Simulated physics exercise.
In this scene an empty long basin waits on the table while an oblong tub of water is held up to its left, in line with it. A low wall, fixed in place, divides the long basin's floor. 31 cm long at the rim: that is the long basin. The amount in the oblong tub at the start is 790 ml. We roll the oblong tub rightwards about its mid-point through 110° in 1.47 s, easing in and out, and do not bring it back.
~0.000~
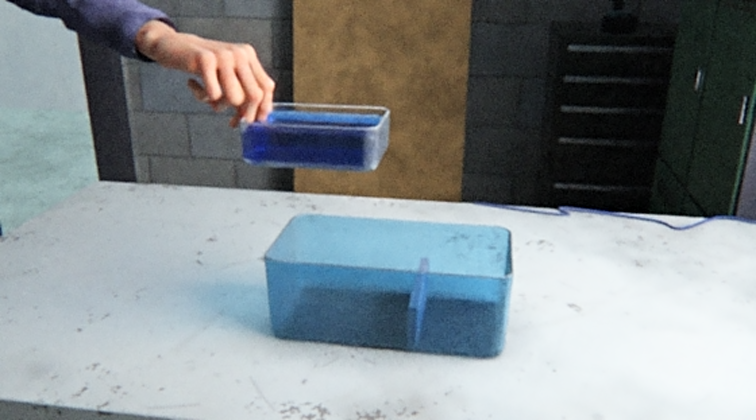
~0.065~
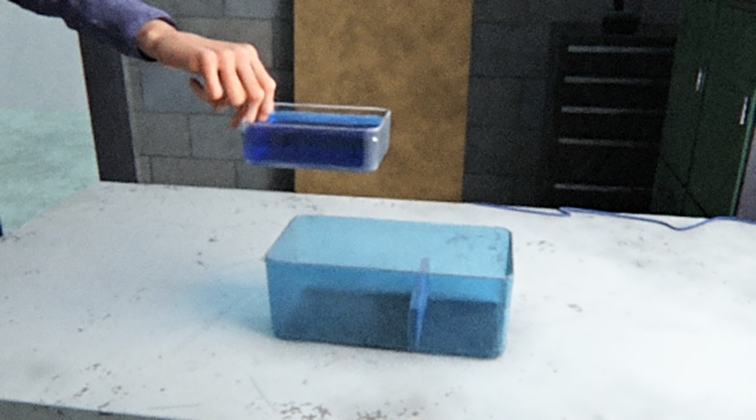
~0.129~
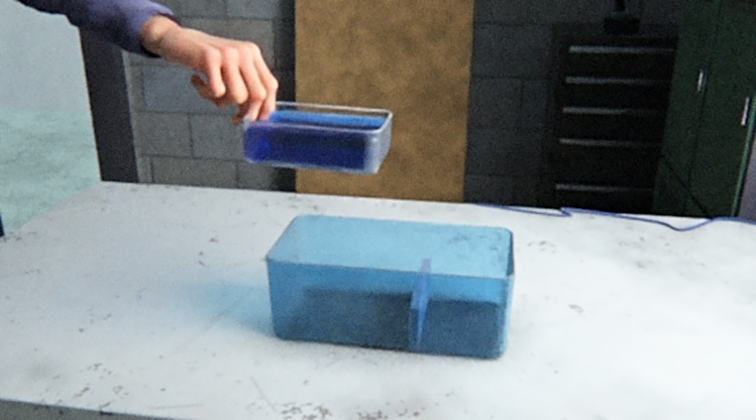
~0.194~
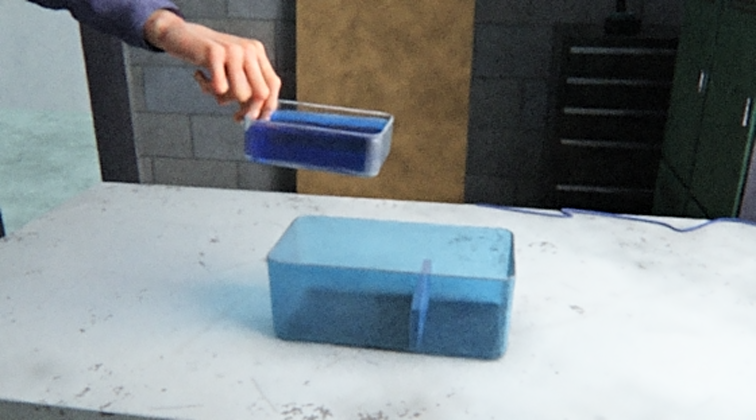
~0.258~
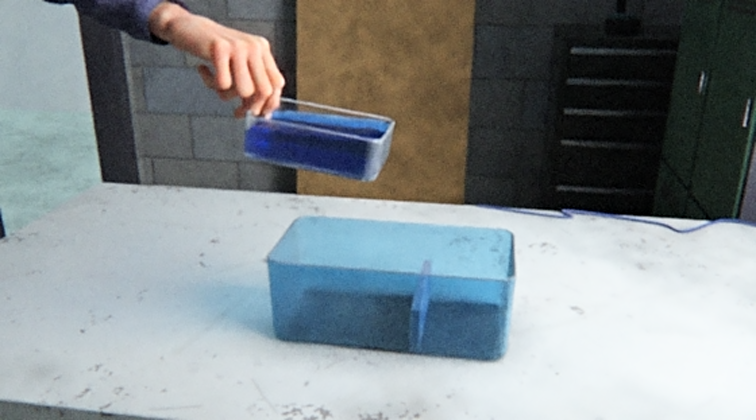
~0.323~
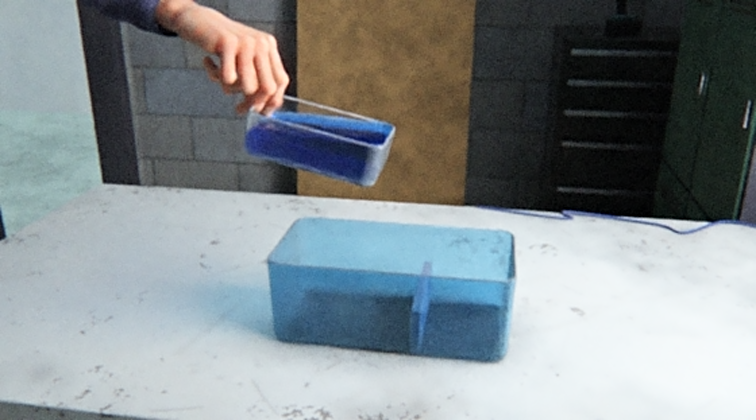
A hand tilts a small tub of blue water rightwards above a long blue basin.
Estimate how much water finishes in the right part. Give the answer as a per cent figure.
I would say 64 per cent.
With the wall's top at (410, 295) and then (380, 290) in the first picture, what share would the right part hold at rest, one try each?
70 % and 75 %.
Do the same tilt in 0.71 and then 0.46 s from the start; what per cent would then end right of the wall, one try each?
50 in a hundred, followed by 20 in a hundred.
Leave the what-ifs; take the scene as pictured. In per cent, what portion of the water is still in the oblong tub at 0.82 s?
Fraction remaining: Approx. 20 per cent.
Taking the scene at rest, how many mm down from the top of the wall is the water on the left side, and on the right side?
Some 50 mm on the left and 28 mm on the right.
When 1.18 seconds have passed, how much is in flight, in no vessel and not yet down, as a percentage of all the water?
Roughly 3 %.
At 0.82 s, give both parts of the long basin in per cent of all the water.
4 left and 38 right, roughly.
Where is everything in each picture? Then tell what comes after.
In the first frame, it leans 0°; its right rim is at (383, 120); the water meets the walls at (257, 119) and (382, 125); the long basin's rim runs from (280, 236) to (512, 252); the wall's top is at (419, 282).
In the second frame, it leans 1°; its right rim is at (384, 121); the water meets the walls at (257, 119) and (383, 125).
In the third frame, it leans 2°; its right rim is at (386, 123); the water meets the walls at (258, 118) and (385, 126).
In the fourth frame, it leans 5°; its right rim is at (387, 127); the water meets the walls at (260, 118) and (386, 128).
In the fifth frame, it leans 8°; its right rim is at (388, 132); the water meets the walls at (261, 119) and (388, 129).
In the sixth frame, it leans 13°; its right rim is at (389, 138); the water meets the walls at (261, 120) and (388, 134); 2 per cent is over the edge.
Then, 0.82 s in, the tilt is 65° and 20 per cent is still to pour, 4 is left of the wall and 39 right of it.
Then, 1.18 s in, the tilt is 100° and 4 per cent is still to pour, 24 is left of the wall and 64 right of it.
Then, 1.56 s in, the tilt is 110° and 0 per cent is still to pour, 30 is left of the wall and 64 right of it.
Then, 1.97 s in, the tilt is 110° and 0 per cent is still to pour, 30 is left of the wall and 64 right of it.
Finally, 30 per cent lies left of the wall, 64 right of it and 5 outside.
